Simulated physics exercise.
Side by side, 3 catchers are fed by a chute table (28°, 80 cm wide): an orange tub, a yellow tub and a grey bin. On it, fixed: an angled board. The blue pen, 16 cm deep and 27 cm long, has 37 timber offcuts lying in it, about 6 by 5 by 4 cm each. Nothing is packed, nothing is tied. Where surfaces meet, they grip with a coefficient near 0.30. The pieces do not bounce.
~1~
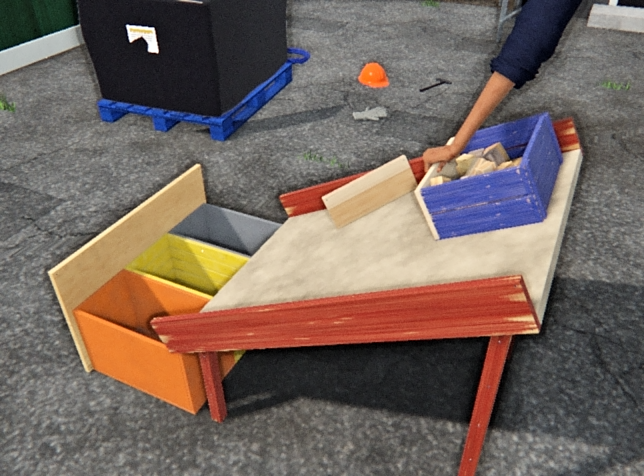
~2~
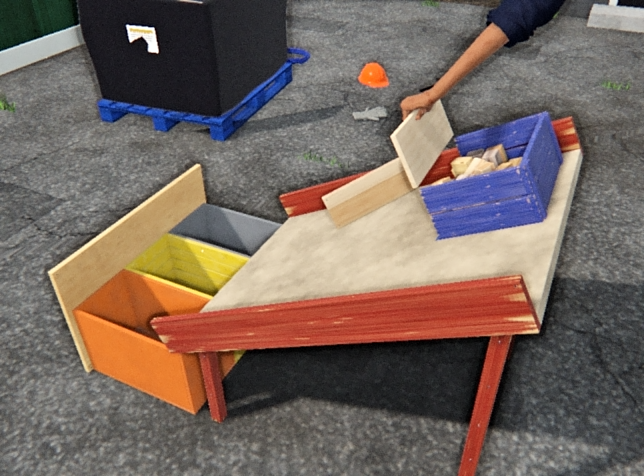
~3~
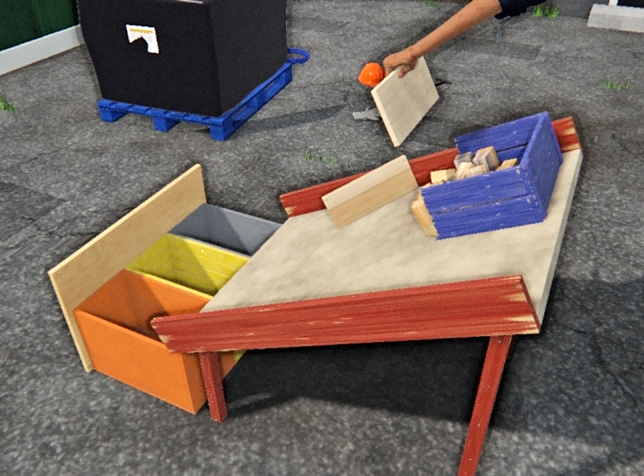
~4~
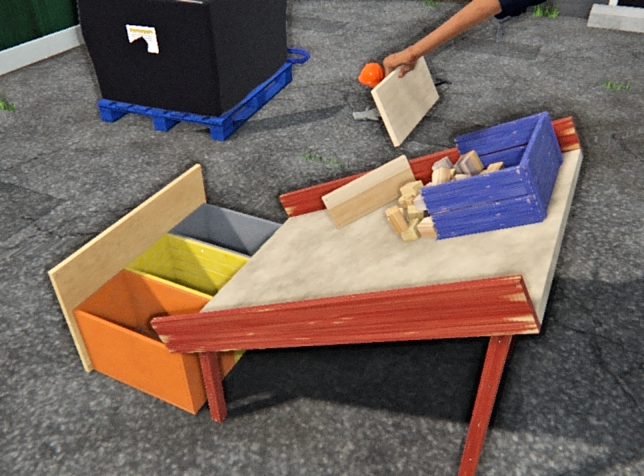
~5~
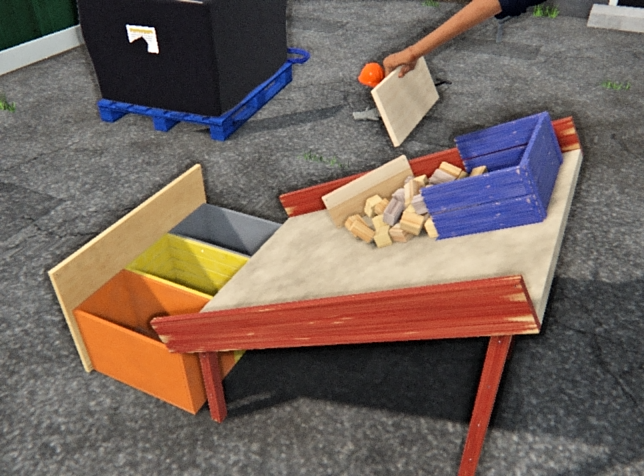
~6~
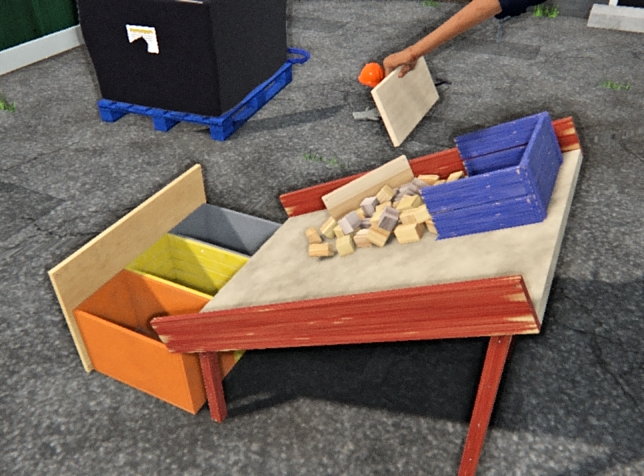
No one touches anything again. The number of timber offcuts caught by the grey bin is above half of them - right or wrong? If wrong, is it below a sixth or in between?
Wrong, below a sixth.
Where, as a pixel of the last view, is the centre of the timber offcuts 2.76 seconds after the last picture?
I'd place it about (182, 306) in the last view.
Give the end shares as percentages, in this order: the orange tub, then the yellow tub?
Around 5 % in the first place and around 95 % in the second.
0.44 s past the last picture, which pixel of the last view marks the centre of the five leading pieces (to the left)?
They're centred near (175, 301).
Then, 0.44 s after the last picture, 8 in the yellow tub, 26 on the slope and 3 in the air.
Then, 0.99 s after the last picture, 3 in the orange tub, 26 in the yellow tub, 7 on the slope and 1 in the air.
Then, 1.77 s after the last picture, 2 in the orange tub, 33 in the yellow tub and 2 on the slope.
Final count (2.76 s after the last picture), 2 in the orange tub and 35 in the yellow tub. Asked share, 0 of 37, 0 per cent.
